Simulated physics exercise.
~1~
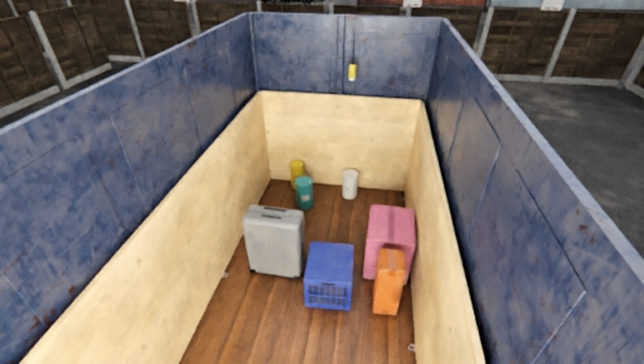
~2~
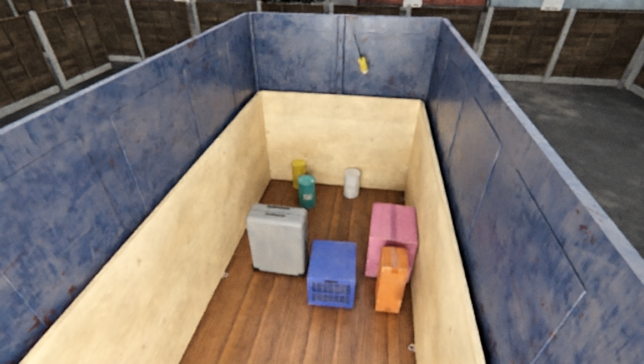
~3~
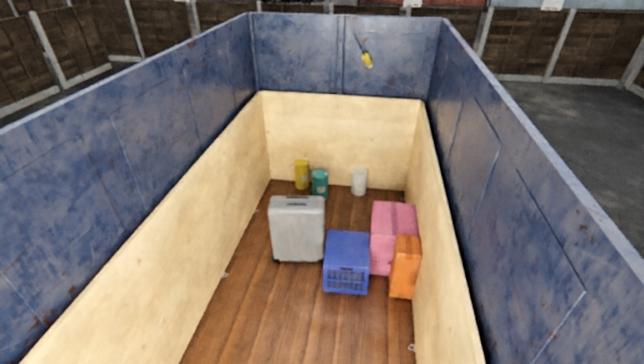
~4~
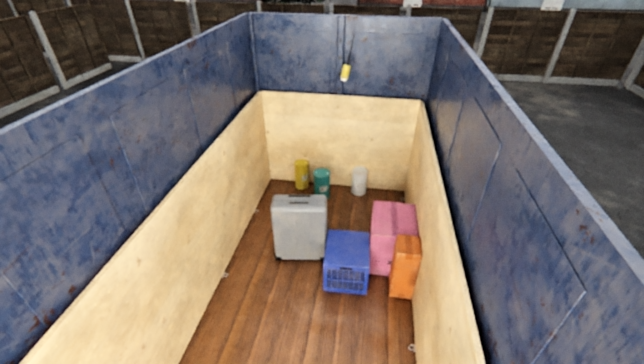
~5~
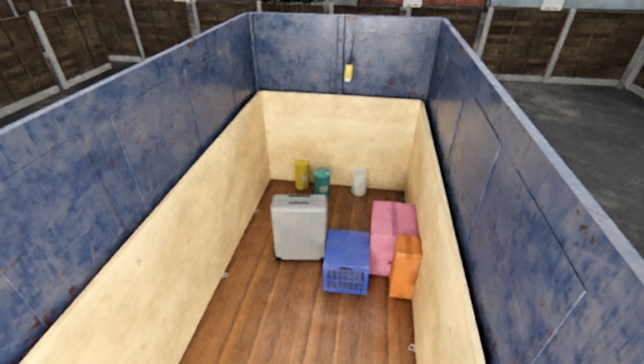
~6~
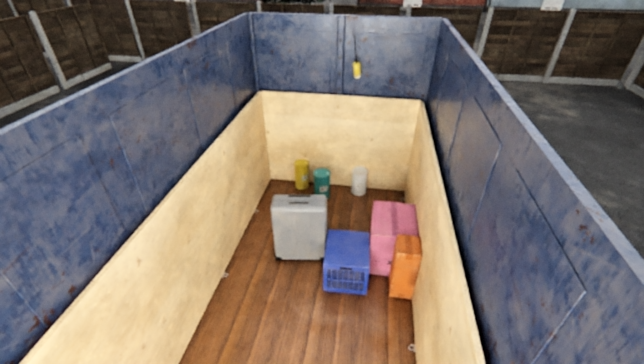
The clip opens on a wooden-floored load bay with seven loose items, including a grey case, a blue chest, pink and orange boxes, and three canisters, while a yellow lamp hangs at the far wall. The lamp swings out to the right as the items barely stir. Then the grey case, blue chest, orange box and turquoise canister slide forwards and to the right, and the white canister shifts slightly. The pink box and yellow canister stay roughly in place. The lamp swings back and sways more gently, while everything below rests still, with nothing toppled.
